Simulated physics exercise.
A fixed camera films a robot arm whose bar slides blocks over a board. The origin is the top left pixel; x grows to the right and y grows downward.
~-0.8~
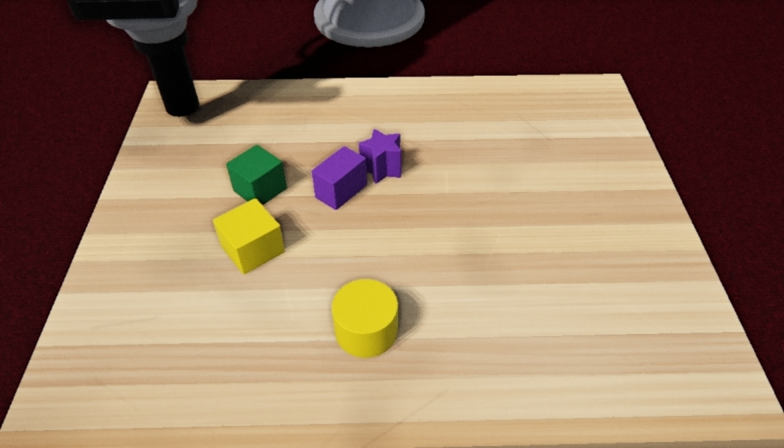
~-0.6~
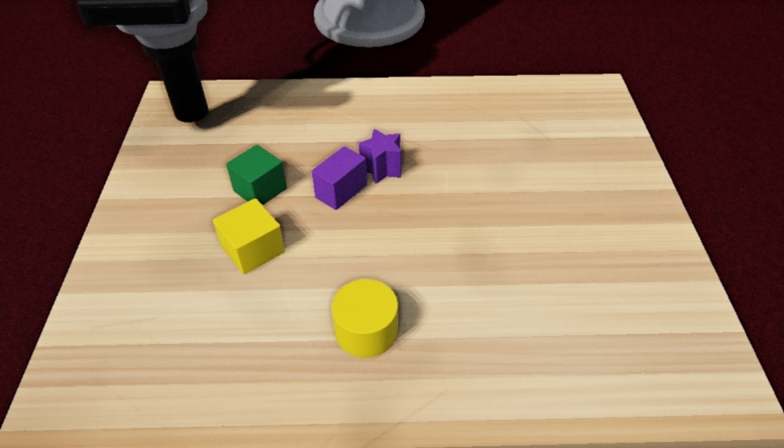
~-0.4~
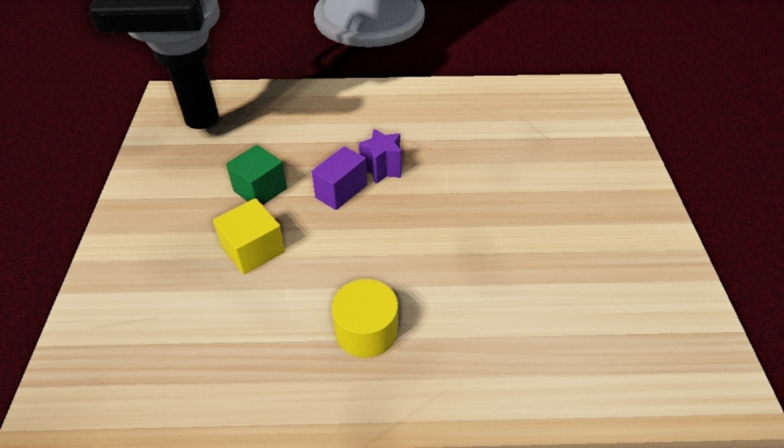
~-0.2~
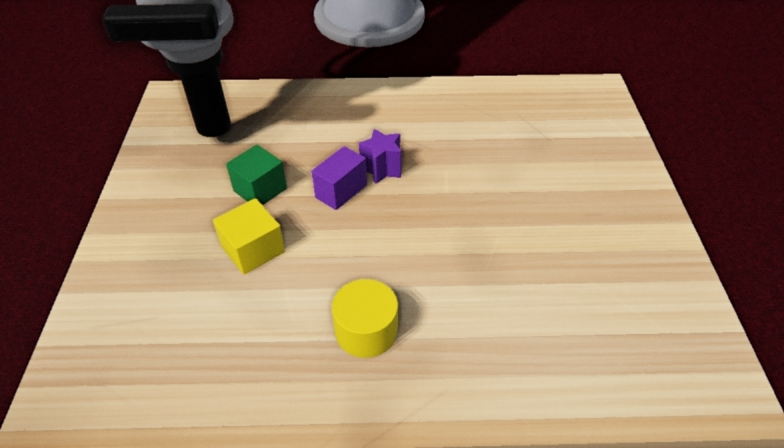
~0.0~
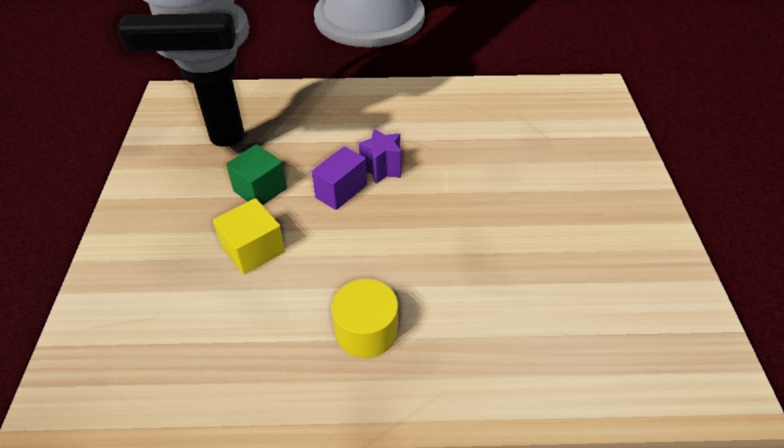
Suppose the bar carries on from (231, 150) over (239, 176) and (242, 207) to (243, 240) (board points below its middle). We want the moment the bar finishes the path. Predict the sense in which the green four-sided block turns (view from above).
Against the clock.
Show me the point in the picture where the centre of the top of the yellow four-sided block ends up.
Its top centre lands on (252, 244).
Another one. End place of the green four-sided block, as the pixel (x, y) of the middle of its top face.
At roughly (279, 189).
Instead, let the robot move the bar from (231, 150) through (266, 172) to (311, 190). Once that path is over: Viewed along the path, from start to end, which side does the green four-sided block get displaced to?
Shifted right.
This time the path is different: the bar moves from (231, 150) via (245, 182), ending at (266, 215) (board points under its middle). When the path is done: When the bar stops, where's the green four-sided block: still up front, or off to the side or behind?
It is still in front.
On the path given first. One third of the way, bar (236, 163); green four-sided block (258, 168).
Two thirds of the way, bar (238, 193); green four-sided block (274, 185), turned 30° anticlockwise.
At the end, bar (239, 227); yellow four-sided block (252, 244); green four-sided block (279, 189), turned 45° anticlockwise; purple oblong still.
